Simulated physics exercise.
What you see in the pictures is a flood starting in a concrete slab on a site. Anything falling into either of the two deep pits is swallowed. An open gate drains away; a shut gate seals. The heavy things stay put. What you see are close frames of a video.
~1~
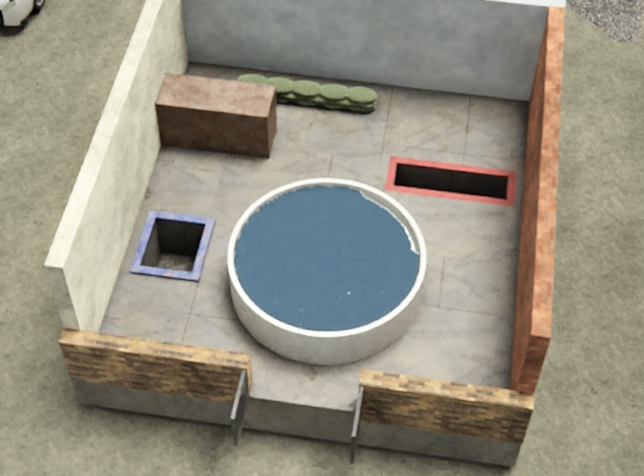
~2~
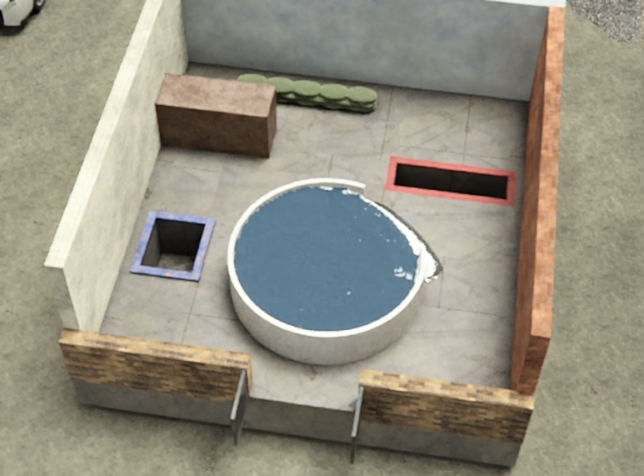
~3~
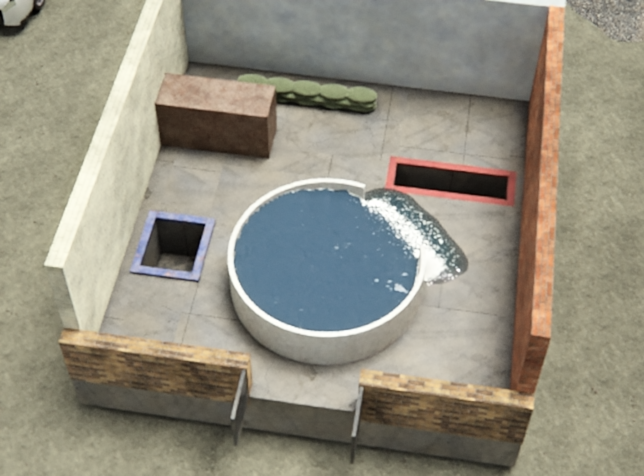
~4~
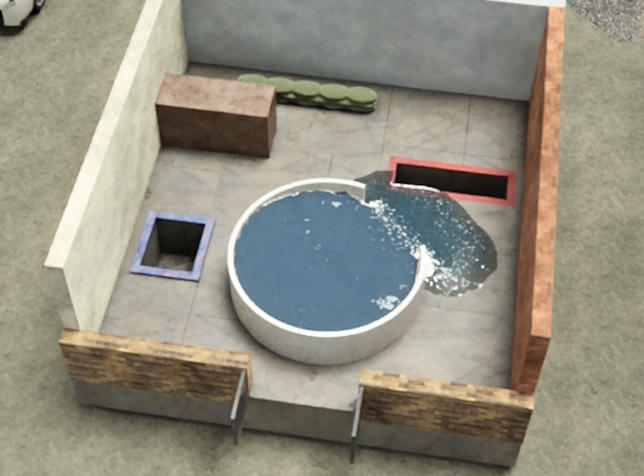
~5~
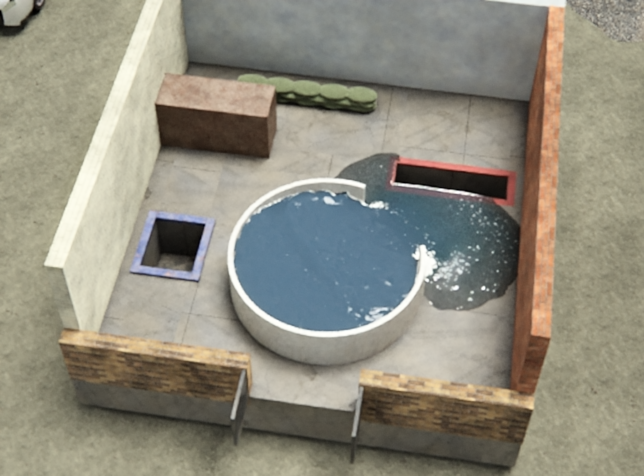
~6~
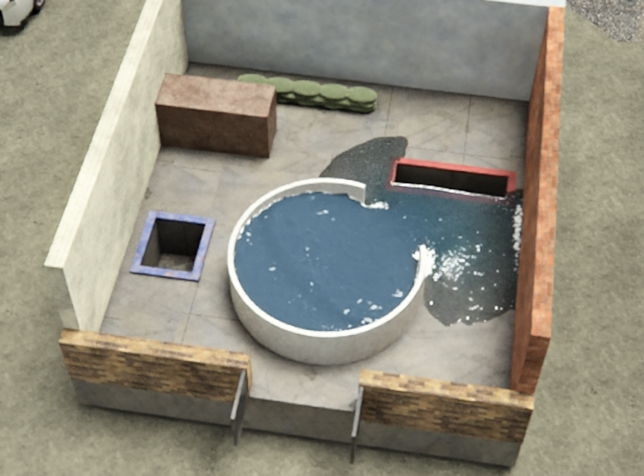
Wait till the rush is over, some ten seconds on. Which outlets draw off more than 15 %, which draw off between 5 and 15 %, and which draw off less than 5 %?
My prediction: The gate will be a minor outlet short of five per cent. The red pit will be a major outlet past fifteen per cent. The blue pit will be a minor outlet short of five per cent.
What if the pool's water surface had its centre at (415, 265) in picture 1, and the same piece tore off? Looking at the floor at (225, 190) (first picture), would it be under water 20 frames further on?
Verdict: No water.
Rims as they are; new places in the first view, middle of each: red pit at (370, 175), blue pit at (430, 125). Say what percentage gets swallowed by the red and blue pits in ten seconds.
The red pit receives 25 per cent and the blue pit 25 per cent.
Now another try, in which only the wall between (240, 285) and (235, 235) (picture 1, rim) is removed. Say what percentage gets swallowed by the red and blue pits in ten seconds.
Approximately, red takes 4 % and blue takes 35 %.
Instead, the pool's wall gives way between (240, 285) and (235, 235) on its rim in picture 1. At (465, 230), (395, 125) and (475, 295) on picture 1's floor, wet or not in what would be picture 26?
Unsoaked, then unsoaked, then unsoaked.
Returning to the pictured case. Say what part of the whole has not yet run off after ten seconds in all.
Roughly 36 parts in a hundred.
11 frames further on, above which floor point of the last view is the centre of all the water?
The spot I would choose is (361, 265).
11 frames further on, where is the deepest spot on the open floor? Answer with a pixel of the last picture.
Check roughly (512, 233).
A moment on, water covers 20 % of the floor; the gate 0 %, the red pit 10 %, the blue pit 0 %.
Next, water covers 25 % of the floor; the gate 0 %, the red pit 22 %, the blue pit 0 %.
Then, water covers 40 % of the floor; the gate 0 %, the red pit 35 %, the blue pit 0 %.
Later, water covers 65 % of the floor; the gate 1 %, the red pit 51 %, the blue pit 0 %.
In the end, water covers 70 % of the floor; the gate 2 %, the red pit 62 %, the blue pit 0 %.
